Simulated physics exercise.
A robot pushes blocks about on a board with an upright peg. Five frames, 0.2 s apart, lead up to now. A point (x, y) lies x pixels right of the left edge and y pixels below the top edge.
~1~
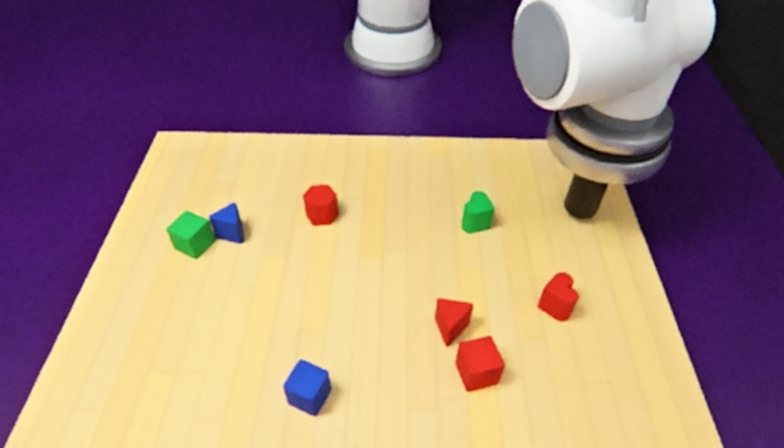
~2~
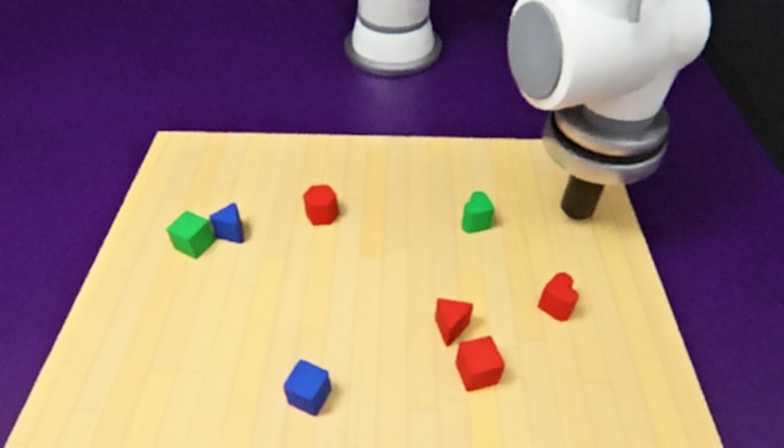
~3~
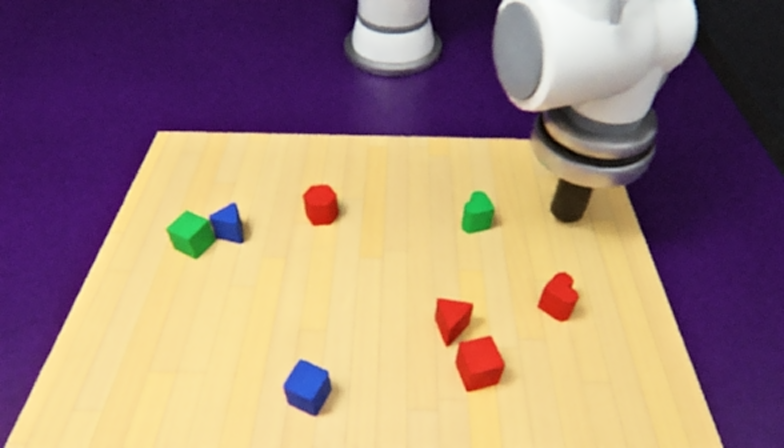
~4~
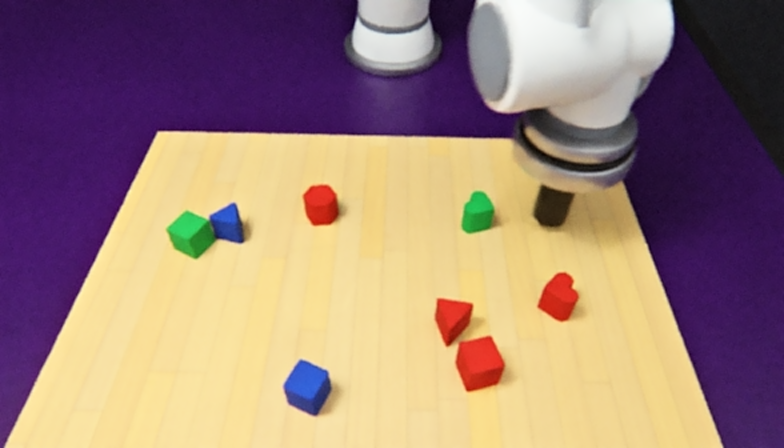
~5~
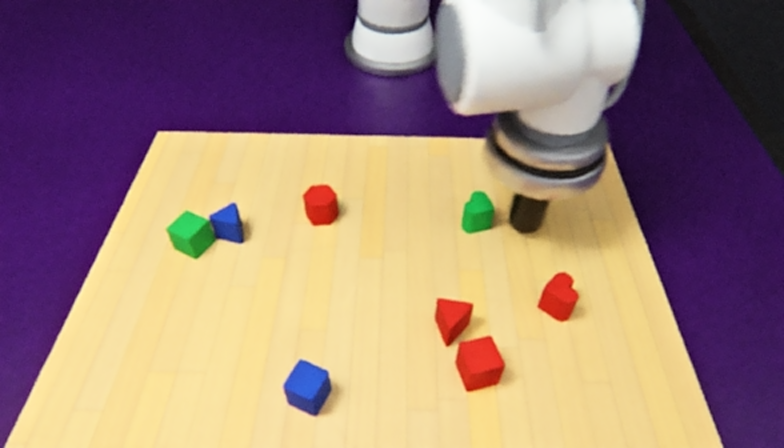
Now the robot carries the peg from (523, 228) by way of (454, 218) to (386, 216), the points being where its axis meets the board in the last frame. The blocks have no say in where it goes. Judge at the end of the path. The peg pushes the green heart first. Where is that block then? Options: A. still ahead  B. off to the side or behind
Answer: A.
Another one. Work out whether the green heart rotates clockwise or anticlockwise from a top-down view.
From above, it looks like the green heart goes clockwise.
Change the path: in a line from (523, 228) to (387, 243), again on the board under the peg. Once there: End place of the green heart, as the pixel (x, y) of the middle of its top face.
The answer is (444, 193).
The first path, step by step. One third of the way, peg (477, 214); green heart (450, 198), turned 25° clockwise.
Two thirds of the way, peg (431, 210); green heart (402, 193), turned 20° clockwise.
At the end, peg (386, 209); red hexagonal block in place; green heart (356, 191), turned 35° clockwise.
